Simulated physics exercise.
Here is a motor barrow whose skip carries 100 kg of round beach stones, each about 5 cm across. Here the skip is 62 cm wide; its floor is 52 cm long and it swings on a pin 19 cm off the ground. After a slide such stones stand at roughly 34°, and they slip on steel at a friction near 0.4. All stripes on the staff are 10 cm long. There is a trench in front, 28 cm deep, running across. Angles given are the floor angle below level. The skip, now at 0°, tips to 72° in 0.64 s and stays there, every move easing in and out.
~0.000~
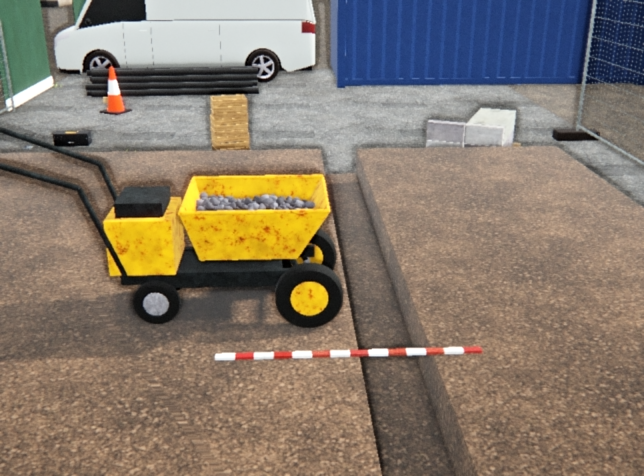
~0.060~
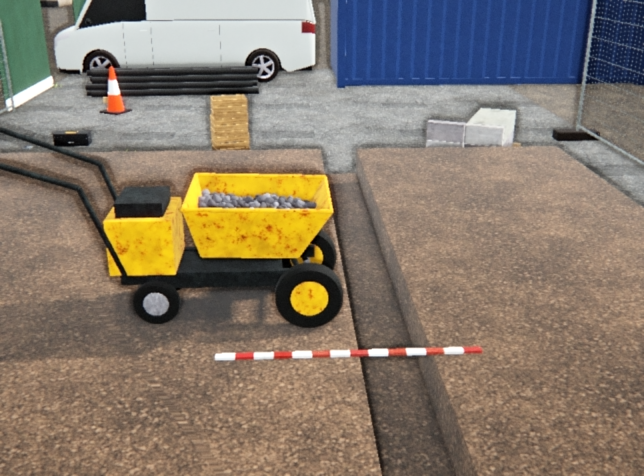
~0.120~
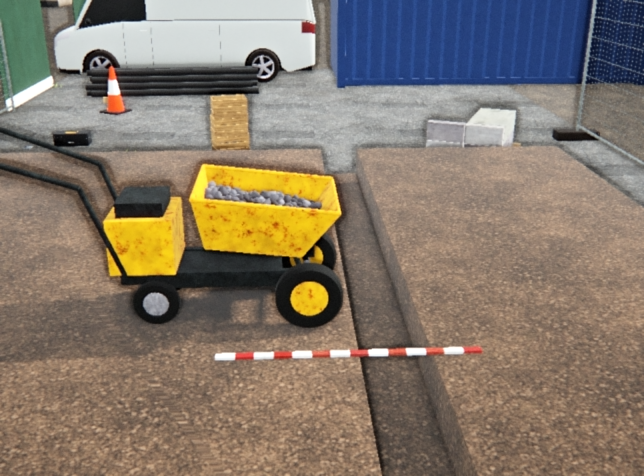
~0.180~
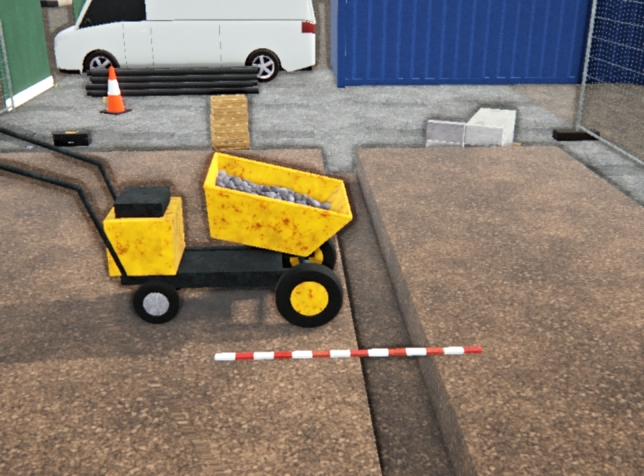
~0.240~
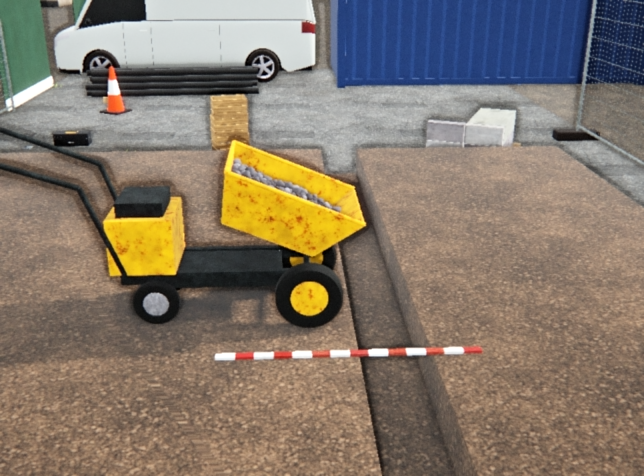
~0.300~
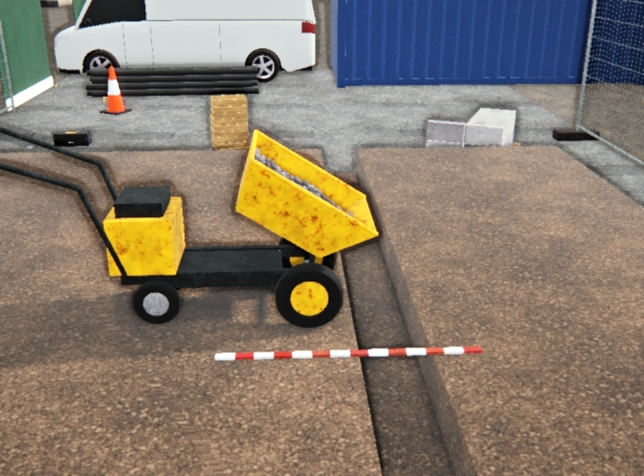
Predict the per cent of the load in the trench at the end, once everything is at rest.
Near 27 per cent.
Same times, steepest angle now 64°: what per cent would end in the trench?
Roughly 25 per cent would end in the trench.
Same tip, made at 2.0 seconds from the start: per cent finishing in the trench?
That would give about 45 percent.
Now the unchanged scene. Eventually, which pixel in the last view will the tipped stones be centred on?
The middle should be near (448, 296).
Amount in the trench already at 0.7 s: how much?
Around 5 per cent of it, at that instant.
After 0.5 s the floor is at 61°; 100 % in the skip; the foremost stones are at (381, 249).
After 0.7 s the floor is at 72°; 74 % in the skip, 4 % in the trench, 22 % past the trench; the foremost stones are at (455, 302).
After 1.1 s the floor is at 72°; 20 % in the skip, 7 % in the trench, 73 % past the trench; the foremost stones are at (590, 300).
After 3.0 s the floor is at 72°; 0 % in the skip, 27 % in the trench, 73 % past the trench; the foremost stones are past the picture's edge.
